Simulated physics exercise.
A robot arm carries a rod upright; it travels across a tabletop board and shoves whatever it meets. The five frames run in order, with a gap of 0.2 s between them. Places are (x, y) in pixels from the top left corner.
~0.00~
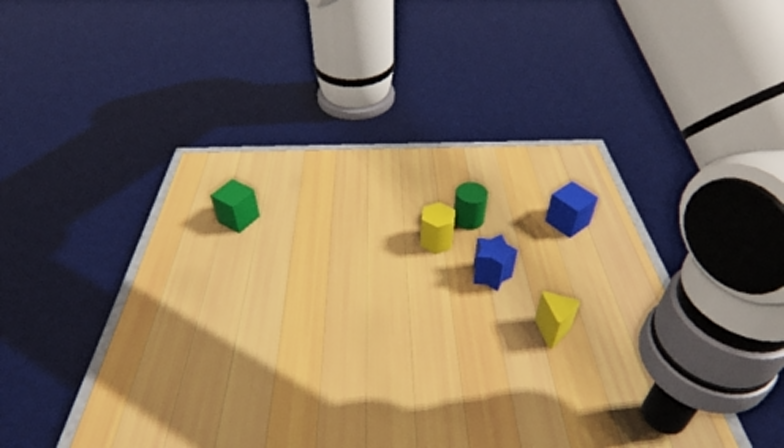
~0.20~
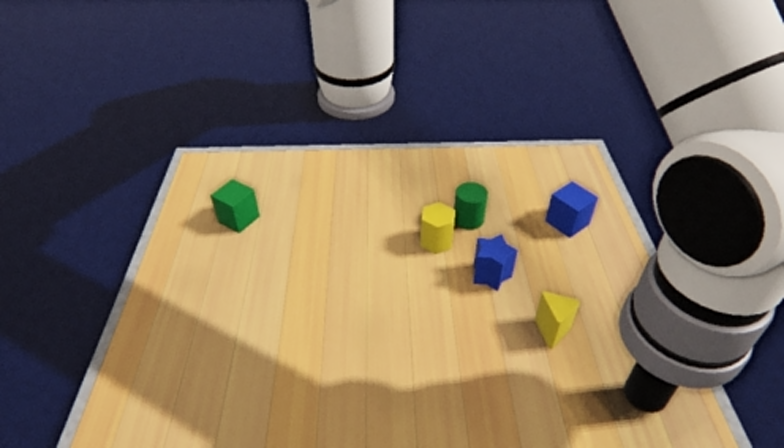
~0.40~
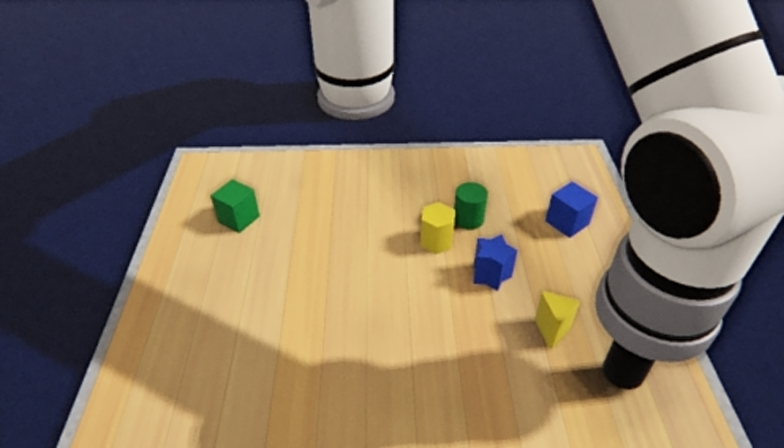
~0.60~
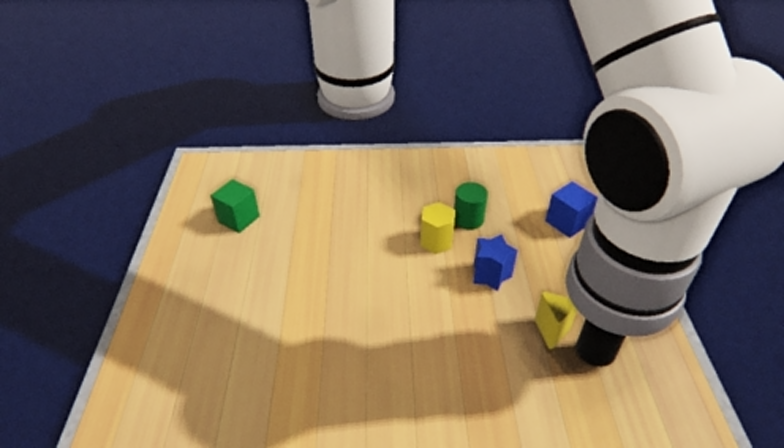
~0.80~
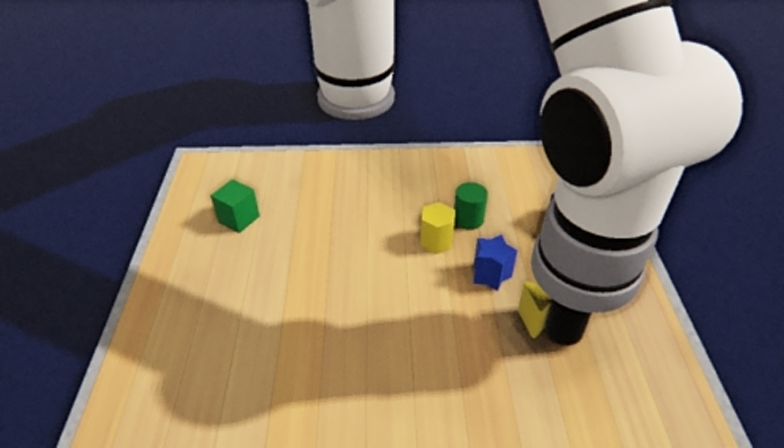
Robot arm with a black rod moving up and left across a wooden board, nudging a yellow triangular block leftward.
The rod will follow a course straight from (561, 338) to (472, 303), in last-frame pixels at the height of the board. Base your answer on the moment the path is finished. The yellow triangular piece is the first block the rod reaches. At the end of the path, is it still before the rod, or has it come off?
Held in front.
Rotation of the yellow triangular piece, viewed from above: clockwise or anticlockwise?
Looking down on the board, it turns clockwise.
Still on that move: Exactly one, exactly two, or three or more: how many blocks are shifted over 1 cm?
Put simply, one block is moved more than 1 cm.
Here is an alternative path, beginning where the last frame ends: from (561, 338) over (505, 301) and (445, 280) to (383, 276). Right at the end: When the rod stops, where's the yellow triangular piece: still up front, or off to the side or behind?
I think it loses its spot in front.
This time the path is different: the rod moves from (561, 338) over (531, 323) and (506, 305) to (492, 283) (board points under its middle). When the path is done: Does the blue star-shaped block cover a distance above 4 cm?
No
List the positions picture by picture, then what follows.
In the first frame, tip of the rod (664, 415), middles of tops, blue star-shaped block (495, 248), yellow triangular piece (560, 305).
In the second frame, rod (645, 394), nothing pushed.
In the third frame, rod (623, 372), nothing pushed.
In the fourth frame, rod (596, 350), nothing pushed.
In the fifth frame, rod (564, 330), blue star-shaped block (495, 248), yellow triangular piece (542, 294).
What follows on the original path. Halfway along, rod (516, 312); yellow triangular piece (499, 273), turned 15° clockwise.
At the end, rod (473, 295); blue star-shaped block unmoved; yellow triangular piece (461, 255), turned 30° clockwise.
